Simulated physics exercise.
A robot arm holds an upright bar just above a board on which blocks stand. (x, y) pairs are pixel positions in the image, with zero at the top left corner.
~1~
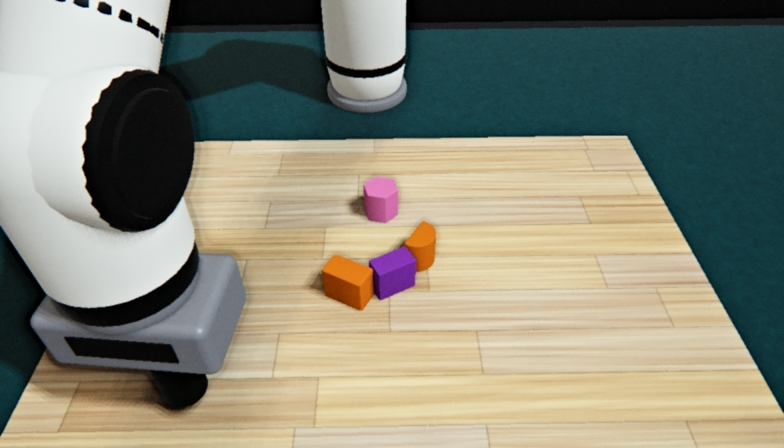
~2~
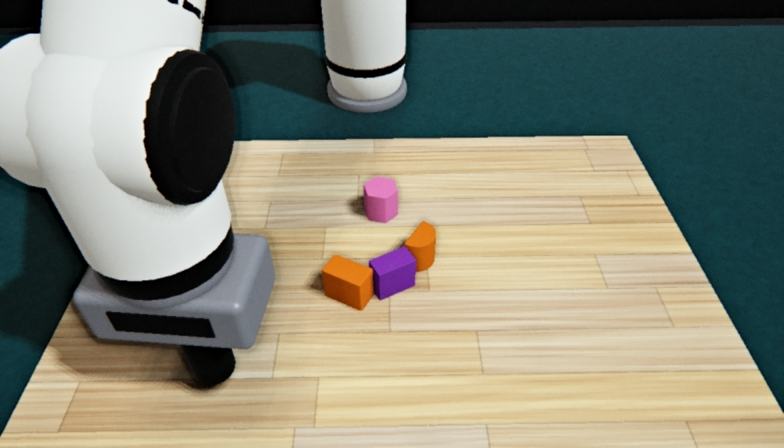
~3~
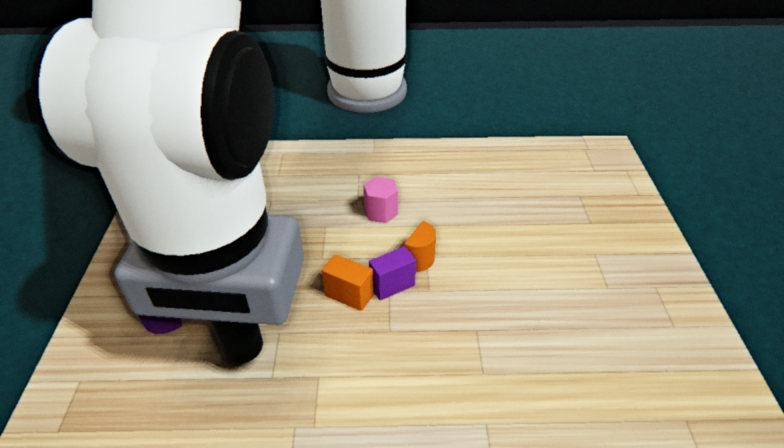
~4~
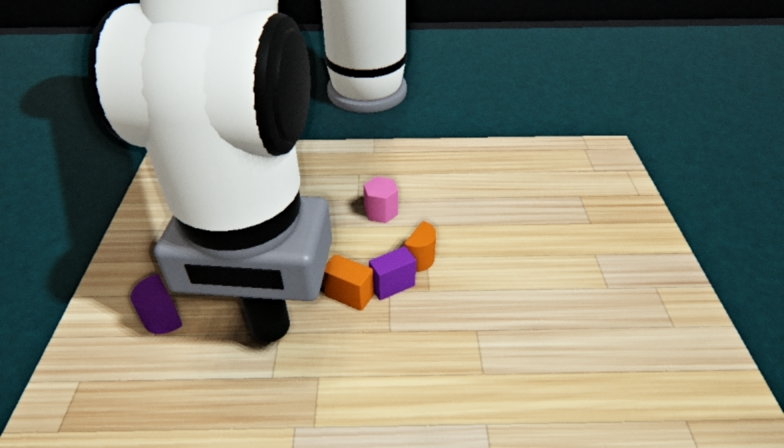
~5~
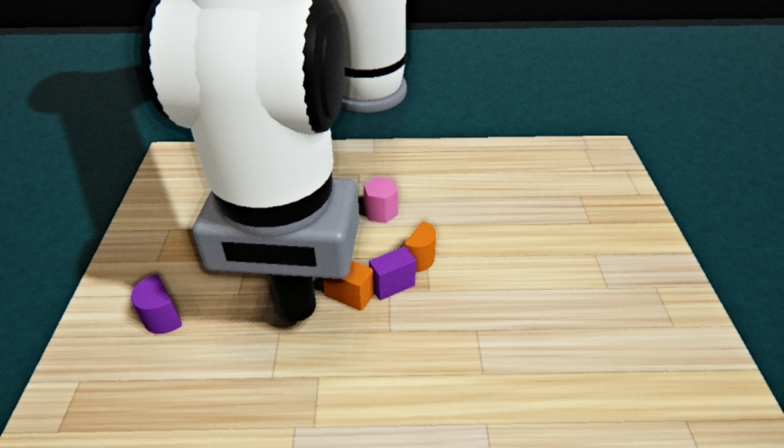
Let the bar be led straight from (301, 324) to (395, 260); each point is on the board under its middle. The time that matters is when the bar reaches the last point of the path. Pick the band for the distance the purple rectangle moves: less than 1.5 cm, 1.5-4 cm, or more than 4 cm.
The purple rectangle ends up quite far away, over 4 cm.
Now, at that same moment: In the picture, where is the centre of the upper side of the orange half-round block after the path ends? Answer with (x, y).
It should be at about (449, 223).
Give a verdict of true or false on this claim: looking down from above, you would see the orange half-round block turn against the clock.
It is true.
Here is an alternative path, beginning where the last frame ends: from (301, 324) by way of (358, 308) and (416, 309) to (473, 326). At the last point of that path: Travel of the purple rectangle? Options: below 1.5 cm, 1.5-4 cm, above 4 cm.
It shifts by 1.5 to 4 cm.
On the path given first. One third of the way, bar at (333, 285); orange rectangle at (359, 262), turned 30° clockwise; purple rectangle at (399, 260).
Two thirds of the way, bar at (366, 264); orange rectangle at (393, 244), turned 50° clockwise; purple rectangle at (431, 252), turned 15° clockwise; orange half-round block at (426, 232).
At the end, bar at (395, 244); orange rectangle at (426, 228), turned 70° clockwise; pink hexagonal block still; purple rectangle at (457, 247), turned 45° clockwise; orange half-round block at (449, 223), turned 20° anticlockwise.
